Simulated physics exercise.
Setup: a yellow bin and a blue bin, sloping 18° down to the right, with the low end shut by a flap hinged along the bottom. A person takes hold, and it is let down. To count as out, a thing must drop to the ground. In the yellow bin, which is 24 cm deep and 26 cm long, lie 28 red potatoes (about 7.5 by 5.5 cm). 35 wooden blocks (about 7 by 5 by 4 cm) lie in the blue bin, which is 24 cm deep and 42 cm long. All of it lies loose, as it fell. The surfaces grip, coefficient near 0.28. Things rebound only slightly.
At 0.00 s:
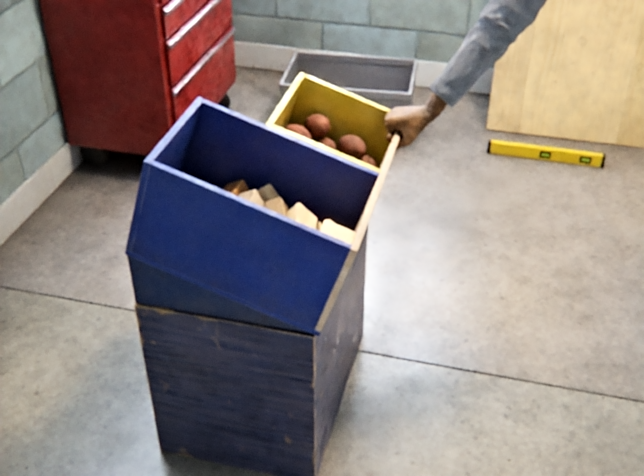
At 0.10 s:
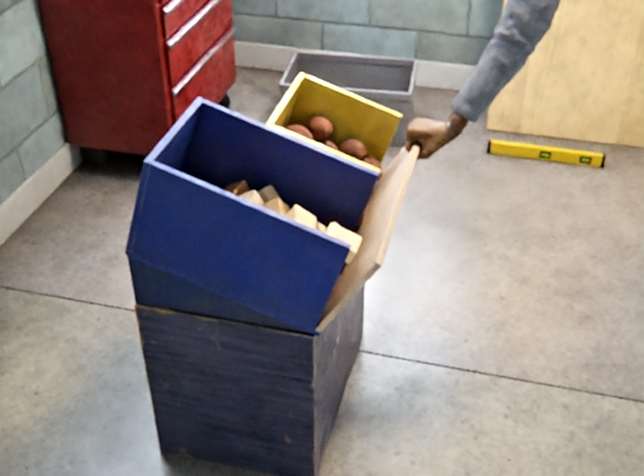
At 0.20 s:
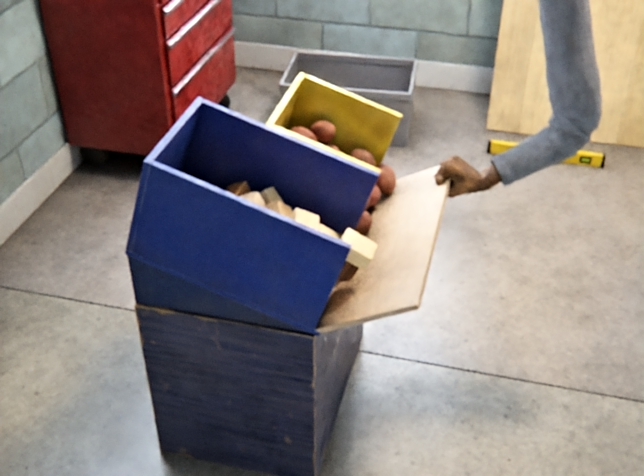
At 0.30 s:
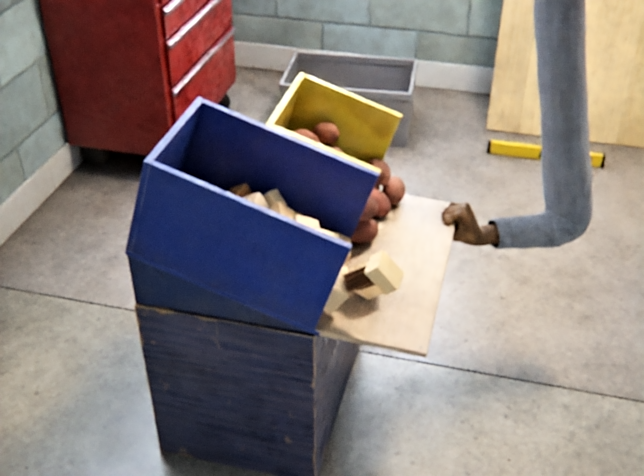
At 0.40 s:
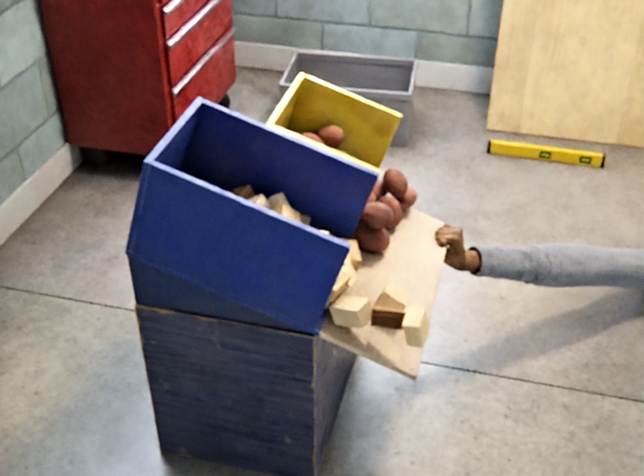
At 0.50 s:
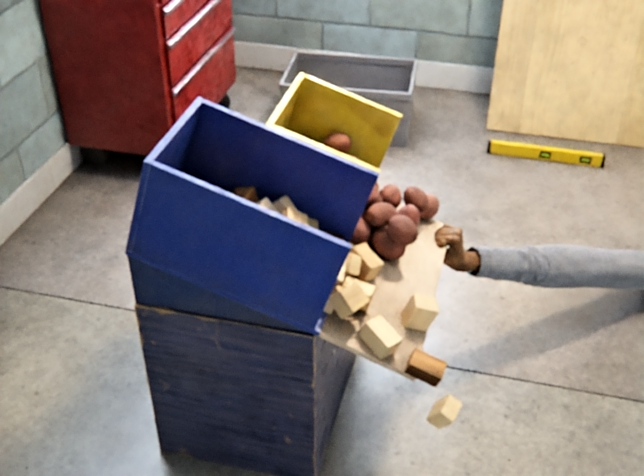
The clip opens on a blue bin of wooden blocks beside a yellow bin of red potatoes, with a hand holding a wooden flap closed. The hand swings the flap down to the right, and blocks and potatoes slide onto it. The hand lets go, more pile up, and one block drops past the edge.
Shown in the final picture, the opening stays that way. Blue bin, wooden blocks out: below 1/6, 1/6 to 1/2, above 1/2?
It is going to shed in excess of half.
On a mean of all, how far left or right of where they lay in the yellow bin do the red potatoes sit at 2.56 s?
On average they sit some 96 cm further right.
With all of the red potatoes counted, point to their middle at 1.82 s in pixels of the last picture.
Centre: Around (633, 416) px.
After 0.83 s, the yellow bin is down by 4 of 28 and the blue bin is down by 4 of 35.
After 1.24 s, the yellow bin is down by 19 of 28 and the blue bin is down by 12 of 35.
After 1.82 s, the yellow bin is down by 28 of 28 and the blue bin is down by 27 of 35.
Final count (at 2.56 s), the yellow bin is down by 28 of 28 and the blue bin is down by 35 of 35. Asked share, 35 of 35, 100 per cent.
